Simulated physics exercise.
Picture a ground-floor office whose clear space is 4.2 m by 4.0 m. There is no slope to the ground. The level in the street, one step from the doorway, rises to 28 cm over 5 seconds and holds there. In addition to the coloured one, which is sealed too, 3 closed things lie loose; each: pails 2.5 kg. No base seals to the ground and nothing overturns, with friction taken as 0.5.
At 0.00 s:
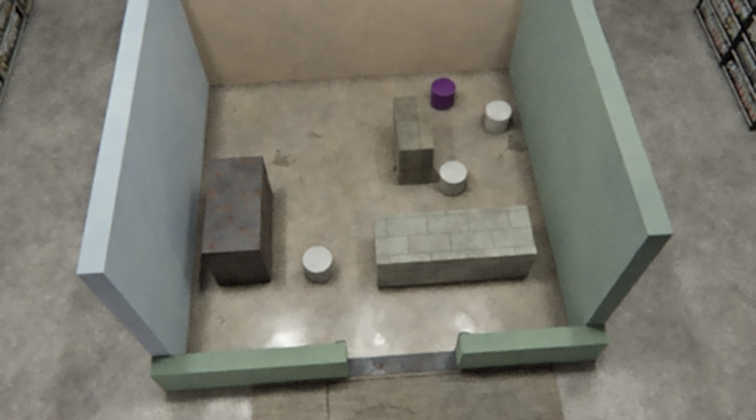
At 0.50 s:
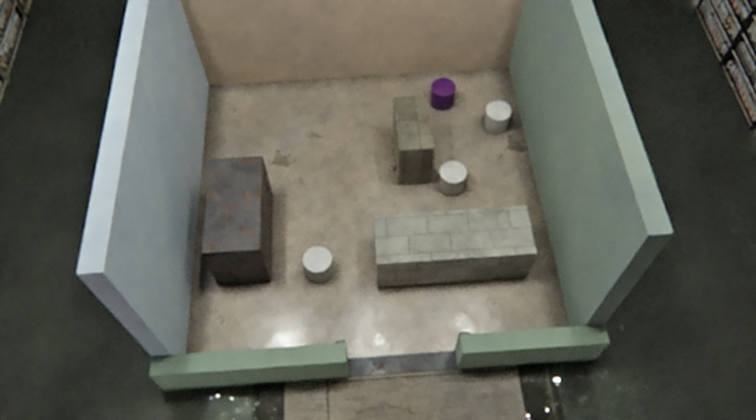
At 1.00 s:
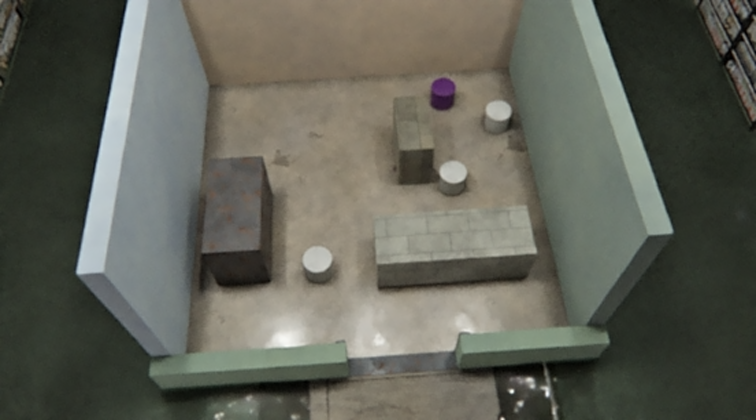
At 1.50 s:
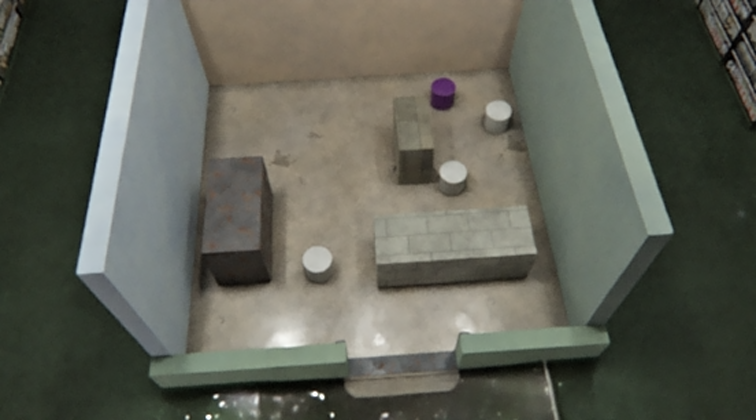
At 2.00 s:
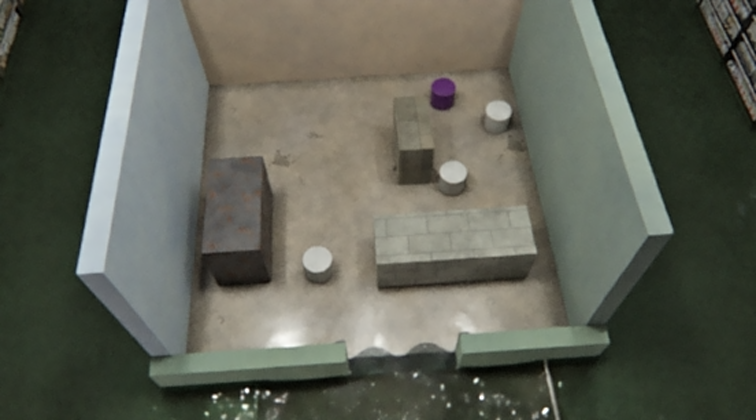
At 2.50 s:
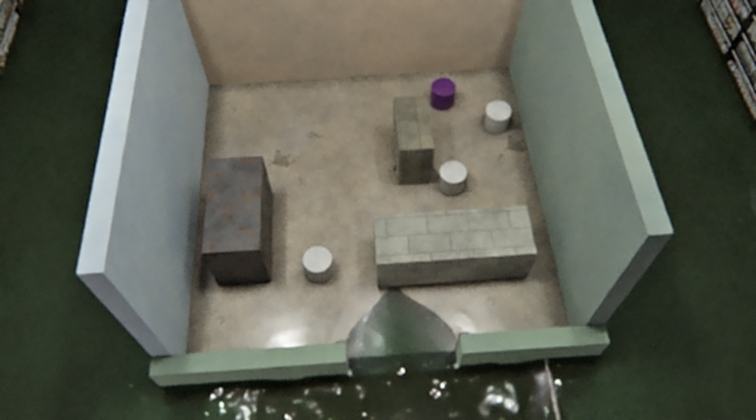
Dark water spreads around the walled room, then pushes in through the front doorway.
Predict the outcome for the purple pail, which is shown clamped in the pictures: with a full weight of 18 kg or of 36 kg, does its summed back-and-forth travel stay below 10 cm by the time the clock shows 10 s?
The outcome: The lighter weight passes.
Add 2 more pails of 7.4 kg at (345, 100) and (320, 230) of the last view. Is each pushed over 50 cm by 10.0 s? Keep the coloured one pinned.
In turn: Under, over.
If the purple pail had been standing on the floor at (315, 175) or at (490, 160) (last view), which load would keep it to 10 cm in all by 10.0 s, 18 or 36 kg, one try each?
For the first start the lighter one suffices; for the second the lighter one suffices.
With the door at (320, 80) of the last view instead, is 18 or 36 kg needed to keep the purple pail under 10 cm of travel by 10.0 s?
If so, then the first option suffices.
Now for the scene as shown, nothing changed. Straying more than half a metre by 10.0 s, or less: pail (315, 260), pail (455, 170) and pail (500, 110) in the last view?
Beyond, below, beyond.
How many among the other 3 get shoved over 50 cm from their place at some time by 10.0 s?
Tally: 2.
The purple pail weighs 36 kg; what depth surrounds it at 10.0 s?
Something like 12 centimetres.
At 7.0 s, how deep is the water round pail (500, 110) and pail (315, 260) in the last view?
Depths: Near 3 cm, then near 8 cm.
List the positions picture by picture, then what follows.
The first picture shows the purple pail at (444, 87) rests on the ground; water covers 0.0 m2; 0 of 4 have shifted.
The second picture shows the purple pail at (444, 87) rests on the ground; water covers 0.0 m2; 0 of 4 have shifted.
The third picture shows the purple pail at (444, 87) rests on the ground; 0.0 m2 under water; 0 of 4 have shifted.
The fourth picture shows the purple pail at (444, 87), on the bottom; water covers 0.0 m2; 0 of 4 have shifted.
The fifth picture shows the purple pail at (444, 87) rests on the ground; water covers 0.0 m2; 0 of 4 have shifted.
The sixth picture shows the purple pail at (444, 87) rests on the ground; 0.6 m2 under water; 0 of 4 have shifted.
After 3.5 s the purple pail would be 0 cm from its start with 18 kg and 0 cm from its start with 36 kg; 0 cm of water round it then.
After 4.5 s the purple pail would be 0 cm from its start with 18 kg and 0 cm from its start with 36 kg; 0 cm of water round it then.
After 7.0 s the purple pail would be 0 cm from its start with 18 kg and 0 cm from its start with 36 kg; 1 cm of water round it then.
After 10.0 s the purple pail would be 0 cm from its start with 18 kg and 0 cm from its start with 36 kg; 12 cm of water round it then.
